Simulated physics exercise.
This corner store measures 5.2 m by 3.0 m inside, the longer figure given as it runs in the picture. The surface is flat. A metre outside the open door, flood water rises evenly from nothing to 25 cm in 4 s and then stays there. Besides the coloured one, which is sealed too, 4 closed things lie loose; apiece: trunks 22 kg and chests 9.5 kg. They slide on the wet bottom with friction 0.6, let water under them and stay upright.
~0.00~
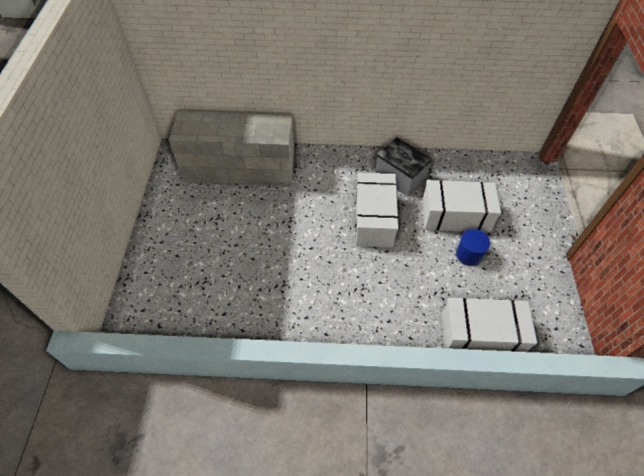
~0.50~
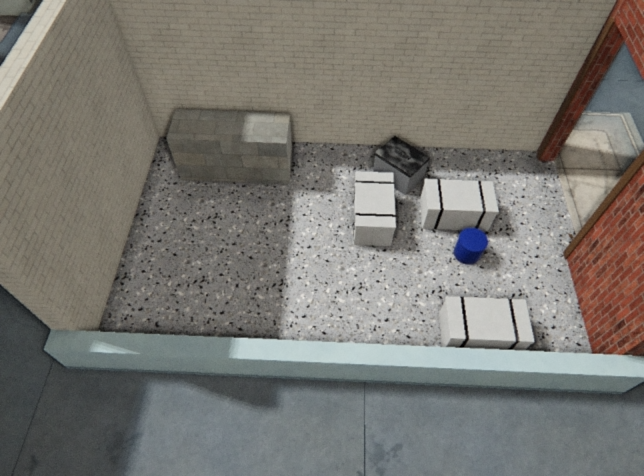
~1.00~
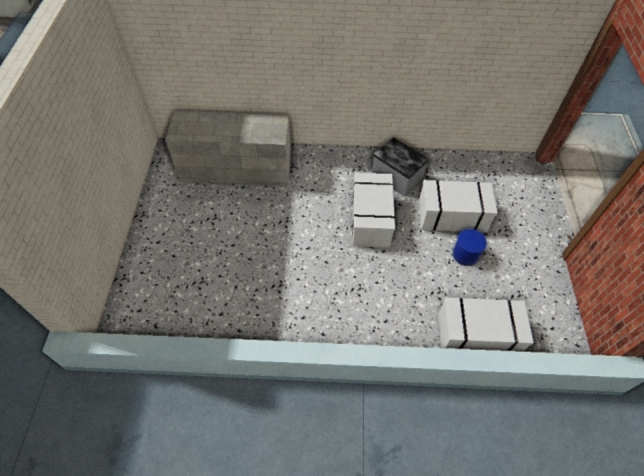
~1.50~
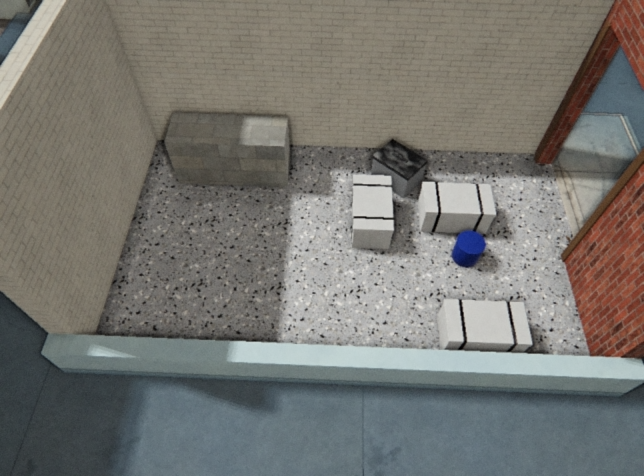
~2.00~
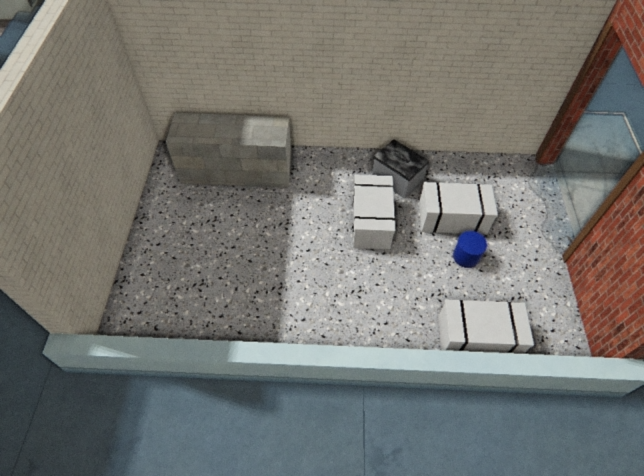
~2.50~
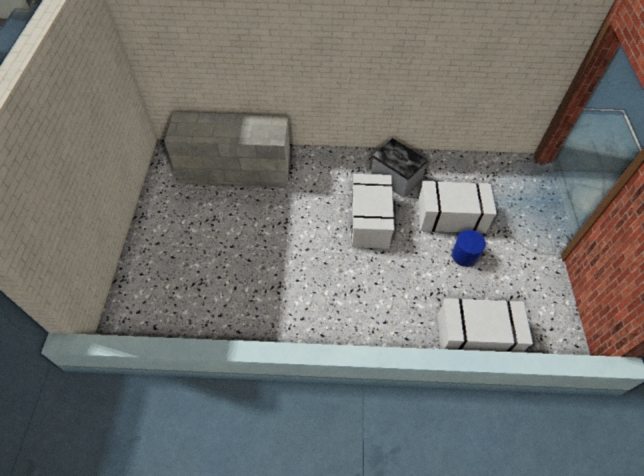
In a brick-walled corner store, a blue pail sat still among pale trunks and chests while water spread over the pavement outside, then crept in through the open doorway on the right.
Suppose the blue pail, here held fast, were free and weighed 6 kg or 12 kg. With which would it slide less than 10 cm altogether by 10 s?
I expect that neither load is enough.
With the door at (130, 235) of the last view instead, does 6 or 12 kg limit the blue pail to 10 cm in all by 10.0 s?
In that case neither load is enough.
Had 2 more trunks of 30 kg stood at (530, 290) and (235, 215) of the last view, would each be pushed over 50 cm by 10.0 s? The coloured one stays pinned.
In turn: Short of it, past it.
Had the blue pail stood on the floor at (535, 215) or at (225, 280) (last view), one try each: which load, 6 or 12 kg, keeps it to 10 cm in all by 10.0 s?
In turn: Neither is enough; neither is enough.
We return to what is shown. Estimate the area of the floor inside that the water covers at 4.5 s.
Some 6.0 m2.
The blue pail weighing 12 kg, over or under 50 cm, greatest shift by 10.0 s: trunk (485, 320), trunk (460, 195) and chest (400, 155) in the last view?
In that order: Short of it, past it, over.
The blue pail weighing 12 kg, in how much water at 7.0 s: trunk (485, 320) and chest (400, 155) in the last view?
Roughly 4 and 3 cm.
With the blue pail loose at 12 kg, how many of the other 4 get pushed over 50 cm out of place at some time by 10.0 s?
That makes 3.
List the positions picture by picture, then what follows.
The blue pail at (476, 241), on the bottom; 0.0 m2 under water; 0 of 5 have shifted, in the first frame.
The blue pail at (473, 240), on the bottom; 0.0 m2 under water; 0 of 5 have shifted, in the second frame.
The blue pail at (472, 241) rests on the ground; 0.0 m2 under water; 0 of 5 have shifted, in the third frame.
The blue pail at (471, 242) rests on the ground; 0.0 m2 under water; 0 of 5 have shifted, in the fourth frame.
The blue pail at (473, 243), on the bottom; water covers 0.1 m2; 0 of 5 have shifted, in the fifth frame.
The blue pail at (471, 242), on the bottom; 0.9 m2 under water; 0 of 5 have shifted, in the sixth frame.
After 3.5 s the blue pail would be 0 cm from its start with 6 kg and 0 cm from its start with 12 kg; 2 cm of water round it then.
After 4.5 s the blue pail would be 38 cm from its start with 6 kg and 7 cm from its start with 12 kg; 7 cm of water round it then.
After 7.0 s the blue pail would be 246 cm from its start with 6 kg and 35 cm from its start with 12 kg; 7 cm of water round it then.
After 10.0 s the blue pail would be 356 cm from its start with 6 kg and 35 cm from its start with 12 kg; 7 cm of water round it then.
